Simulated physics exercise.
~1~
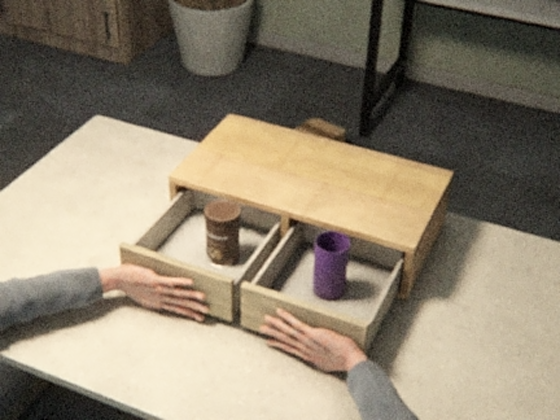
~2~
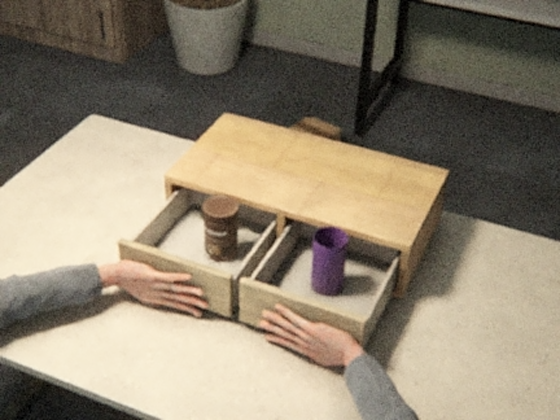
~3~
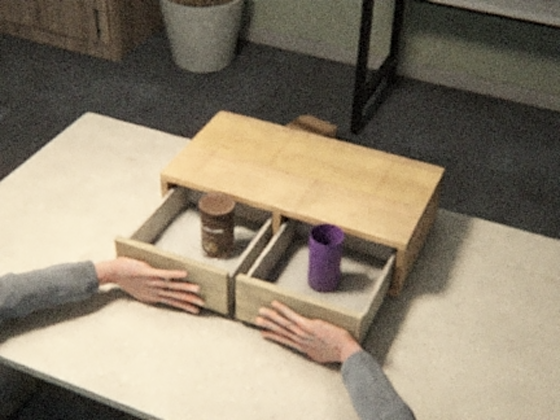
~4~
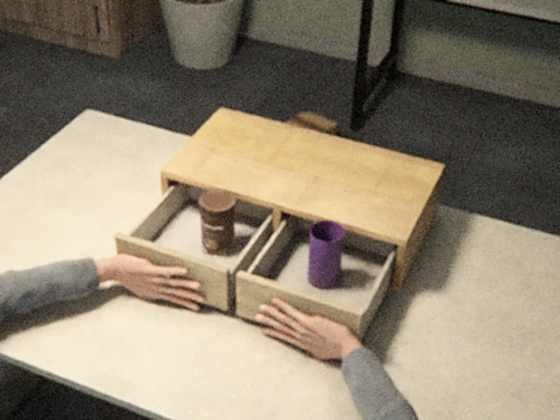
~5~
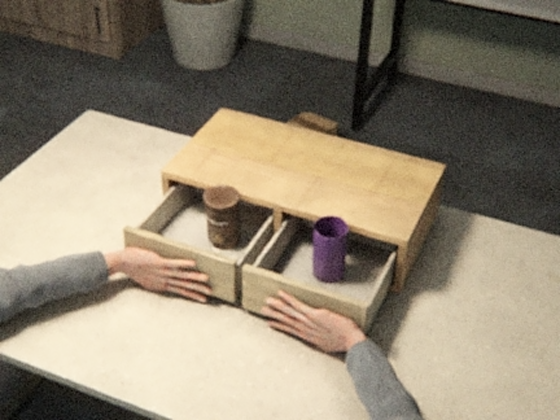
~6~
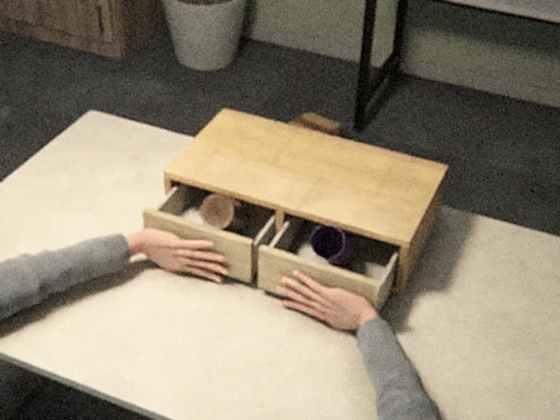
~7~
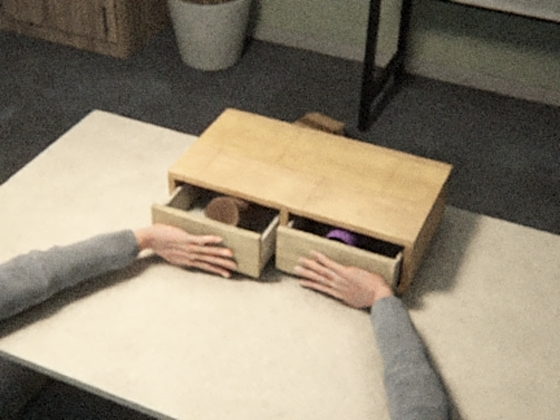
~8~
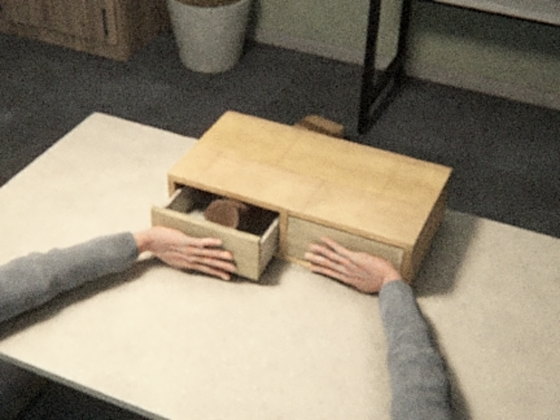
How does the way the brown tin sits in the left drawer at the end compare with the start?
At the start the brown tin stands upright in the left drawer, and by the end it is leaning over.
Two hands pushing a pair of wooden drawers inward, tipping the brown tin and purple beaker, right drawer closing, left staying ajar.
